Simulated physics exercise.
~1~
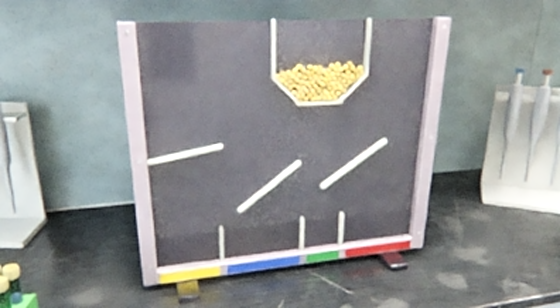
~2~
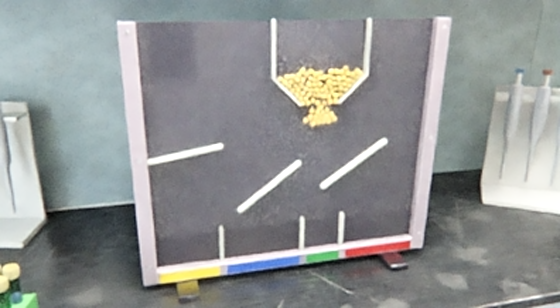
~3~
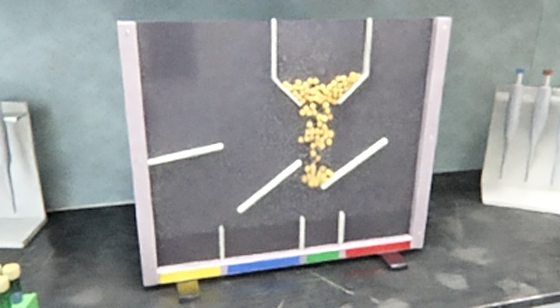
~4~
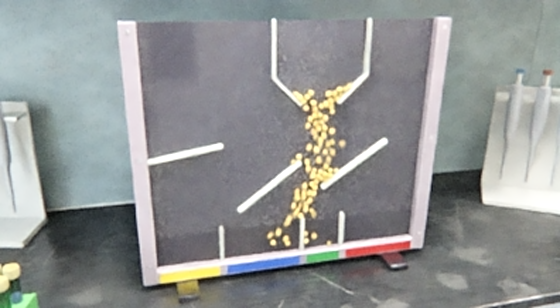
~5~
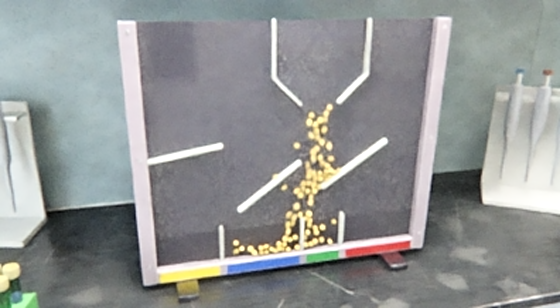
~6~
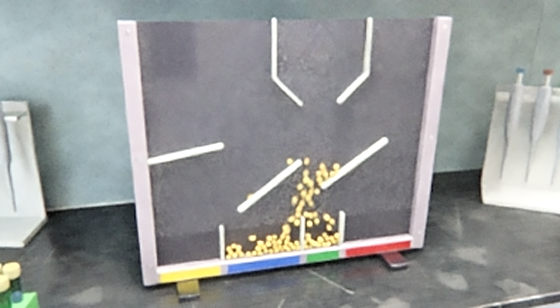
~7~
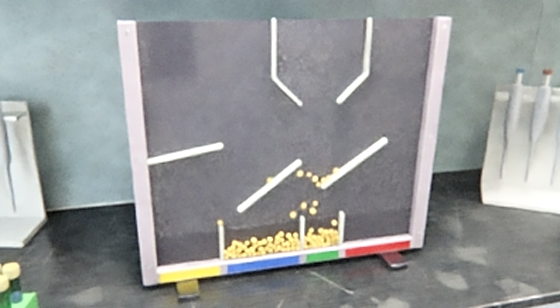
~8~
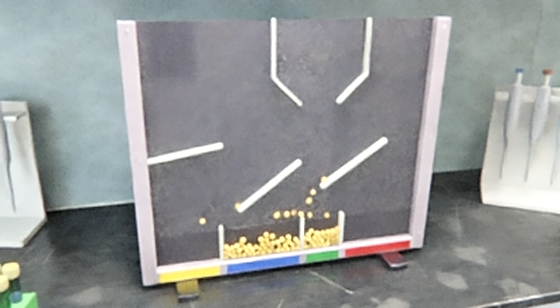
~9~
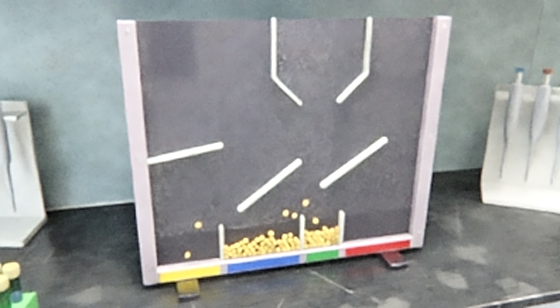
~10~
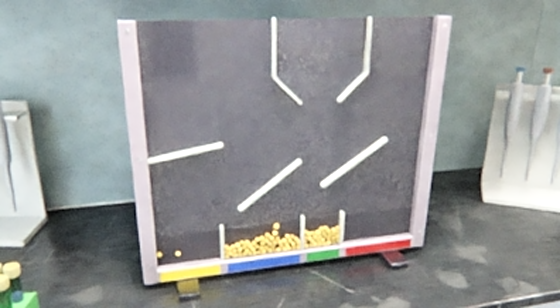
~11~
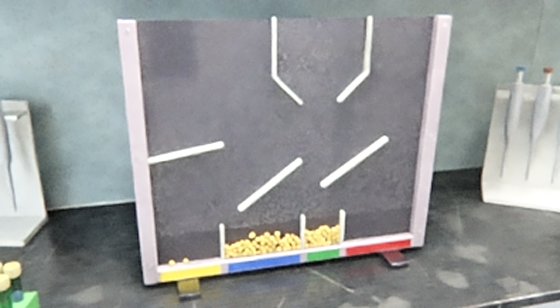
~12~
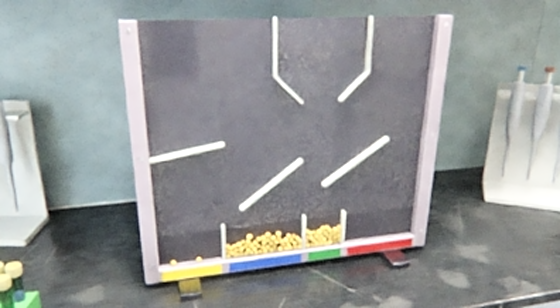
On a dark benchtop against a grey-green wall, seen from the front by a slightly swaying camera, stands a flat black case with pale side posts, flanked by racks of pipettes. Yellowish beads fill a white-edged hopper near the top, above three slanted ledges and bins marked yellow, blue, green and red. The beads pour down through the hopper's mouth and between the two lower ledges. They spread across the blue and green bins as the hopper empties, while a few stragglers bounce left into yellow. Finally everything rests, with most in blue, fewer in green and red empty.
